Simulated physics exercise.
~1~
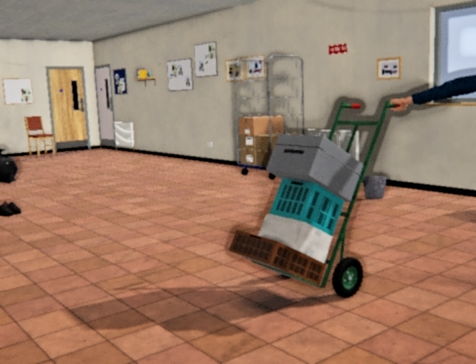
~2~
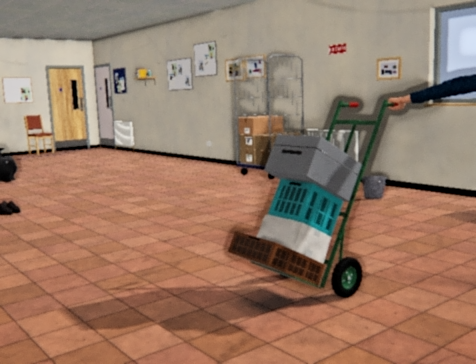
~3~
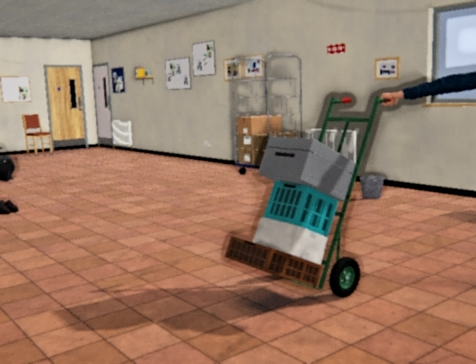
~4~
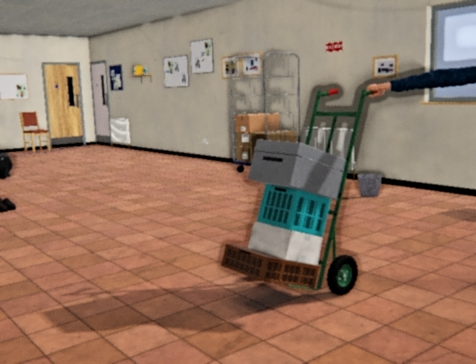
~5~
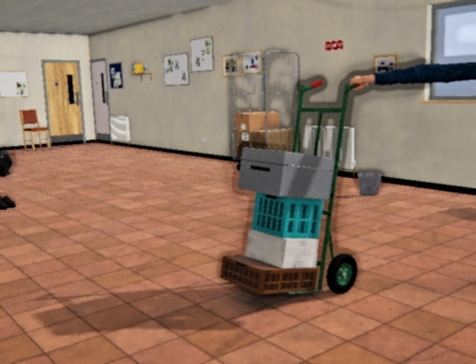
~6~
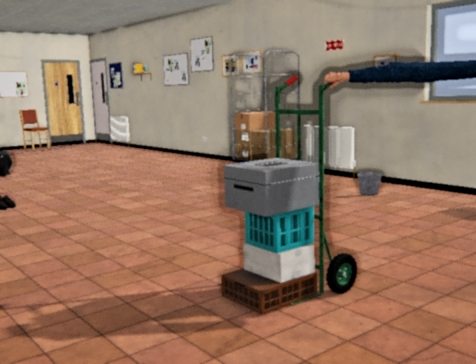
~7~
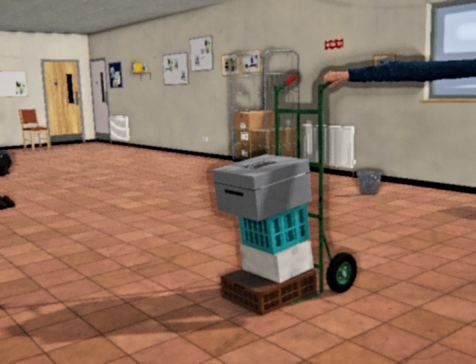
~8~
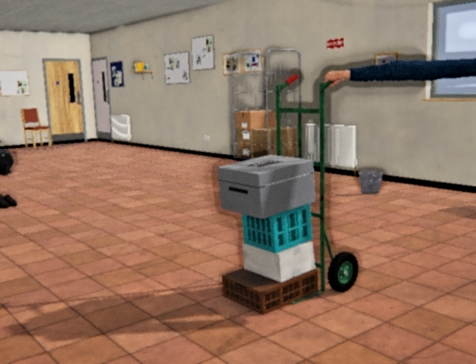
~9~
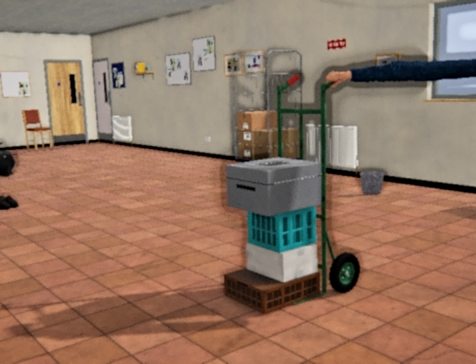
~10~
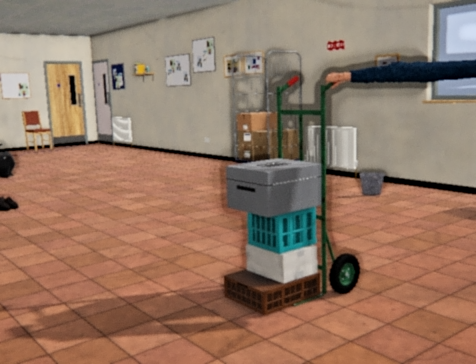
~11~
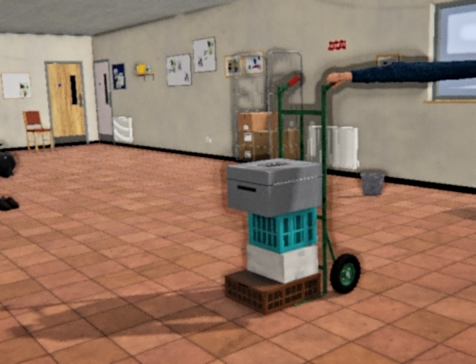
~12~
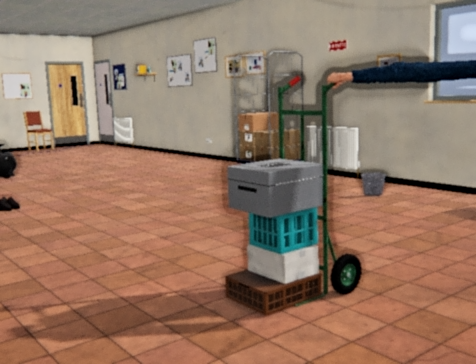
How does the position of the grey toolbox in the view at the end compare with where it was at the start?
At the end the grey toolbox is a little further left and slightly lower in the view than it was at the start.
